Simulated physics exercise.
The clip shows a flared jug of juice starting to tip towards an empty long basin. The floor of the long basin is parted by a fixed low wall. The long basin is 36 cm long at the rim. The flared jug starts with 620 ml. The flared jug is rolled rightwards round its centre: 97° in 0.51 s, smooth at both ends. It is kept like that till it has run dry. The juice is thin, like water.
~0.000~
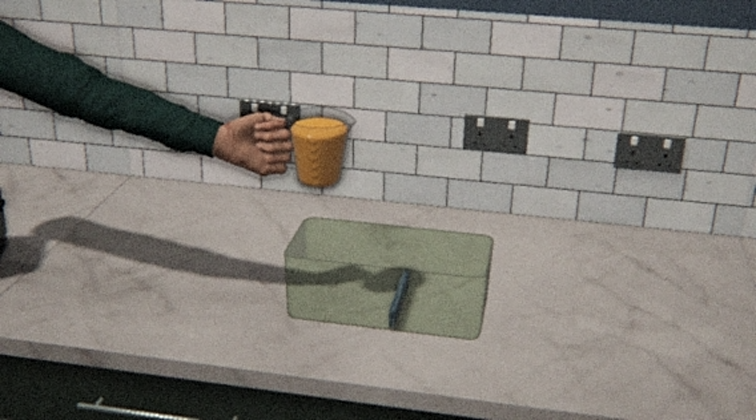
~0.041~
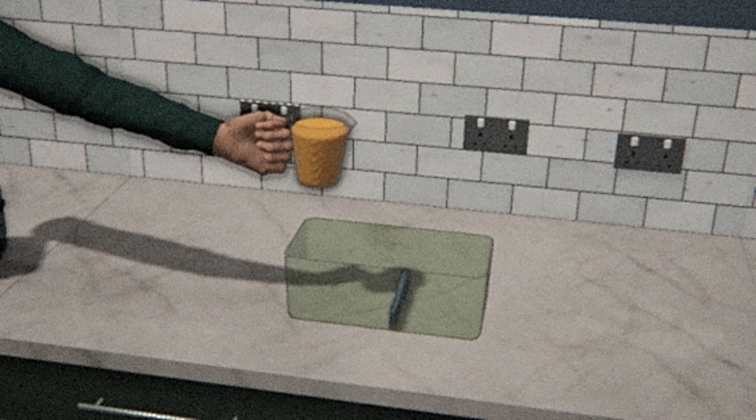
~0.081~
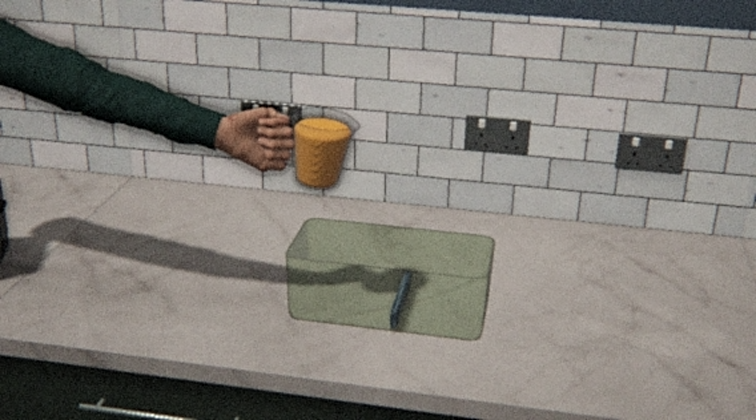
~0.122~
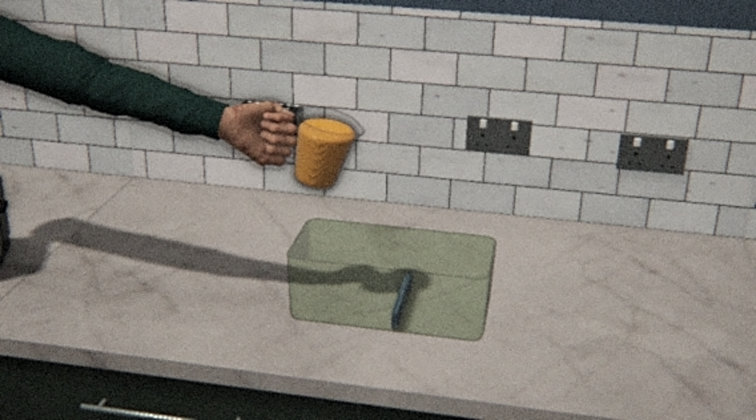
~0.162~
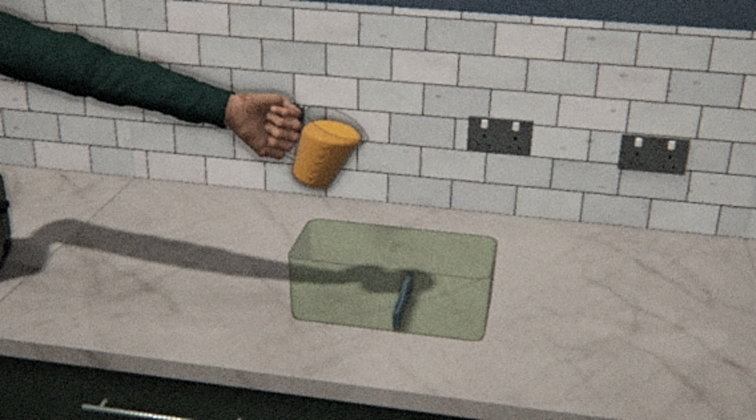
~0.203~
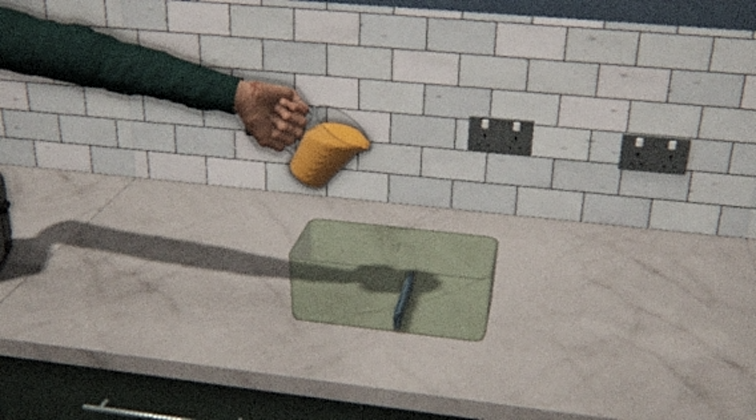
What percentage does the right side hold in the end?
Roughly 62 per cent is past the wall.
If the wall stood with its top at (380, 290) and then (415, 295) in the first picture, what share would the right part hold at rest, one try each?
First 85, then 15 per cent.
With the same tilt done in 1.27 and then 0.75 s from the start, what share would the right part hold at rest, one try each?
In turn about 70 and 65 per cent.
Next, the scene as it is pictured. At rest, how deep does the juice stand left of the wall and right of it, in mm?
Left about 8 mm, right about 16 mm.
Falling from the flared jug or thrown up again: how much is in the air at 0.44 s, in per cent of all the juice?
Some 36 per cent.
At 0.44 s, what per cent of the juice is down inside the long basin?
About 10 per cent.
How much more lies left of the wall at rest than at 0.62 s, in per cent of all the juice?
Near 10 in a hundred.
By 0.44 s the tilt is 93° and 54 per cent is still to pour, 3 is left of the wall and 7 right of it.
By 0.62 s the tilt is 97° and 17 per cent is still to pour, 27 is left of the wall and 35 right of it.
By 0.81 s the tilt is 97° and 3 per cent is still to pour, 30 is left of the wall and 59 right of it.
By 1.01 s the tilt is 97° and 0 per cent is still to pour, 36 is left of the wall and 61 right of it.
At rest 37 per cent lies left of the wall, 62 right of it and 1 outside.
